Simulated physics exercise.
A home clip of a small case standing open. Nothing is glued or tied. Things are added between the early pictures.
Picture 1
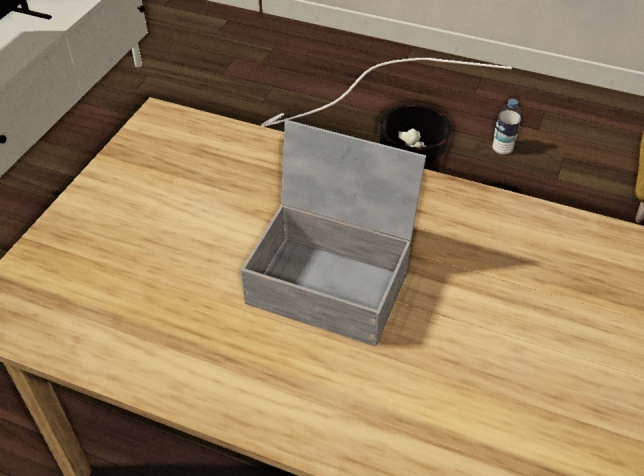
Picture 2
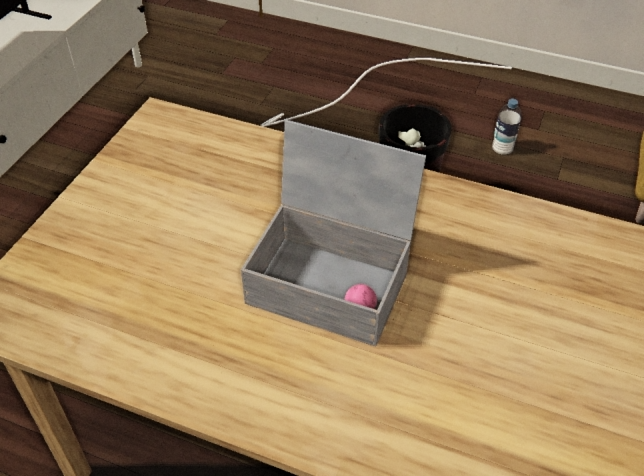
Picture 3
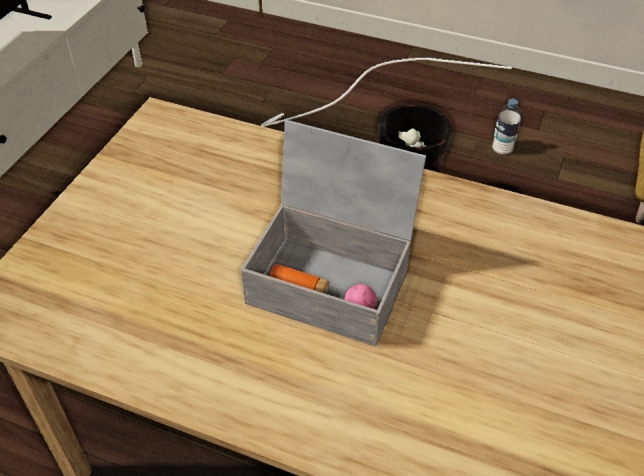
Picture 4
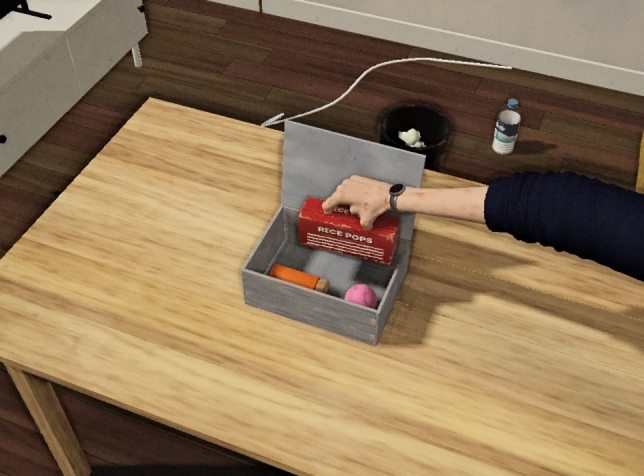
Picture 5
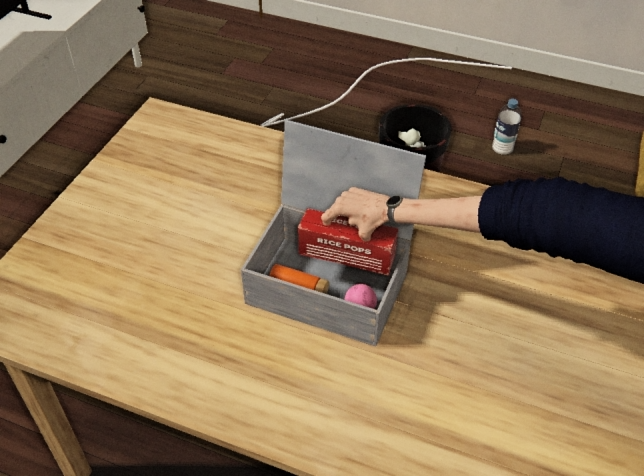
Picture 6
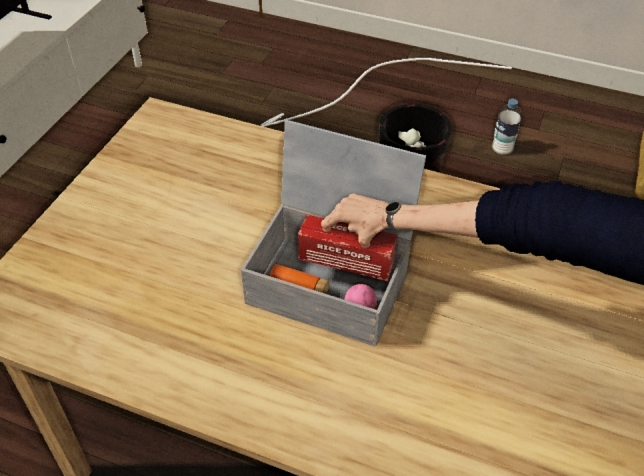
A pink ball and then an orange shaker appeared in the open gray case on the table, and a hand reaching from the right lowered a red carton in behind them, keeping hold of it.
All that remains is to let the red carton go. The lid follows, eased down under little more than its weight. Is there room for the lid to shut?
It sits on the rim.
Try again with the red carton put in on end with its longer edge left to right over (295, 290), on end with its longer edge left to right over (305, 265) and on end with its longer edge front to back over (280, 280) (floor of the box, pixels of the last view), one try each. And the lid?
First try: It is held up; second try: It is held up; third try: It stays ajar.
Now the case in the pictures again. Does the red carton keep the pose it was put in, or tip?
It stays as placed.
Then, 0.90 s on from there, lid starting down; red carton shifted a little near (346, 266); orange shaker shifted about its own width.
Then, 1.60 s on from there, lid 59° above the rim; red carton shifted a little near (346, 266); orange shaker shifted about its own width.
Then, 2.10 s on from there, lid 16° above the rim; red carton shifted a little near (346, 266); orange shaker shifted about its own width.
In the end, lid shut; moved from the start, orange shaker and red carton; pink ball unmoved. At the end, from the last picture's camera, red carton near (346, 266).
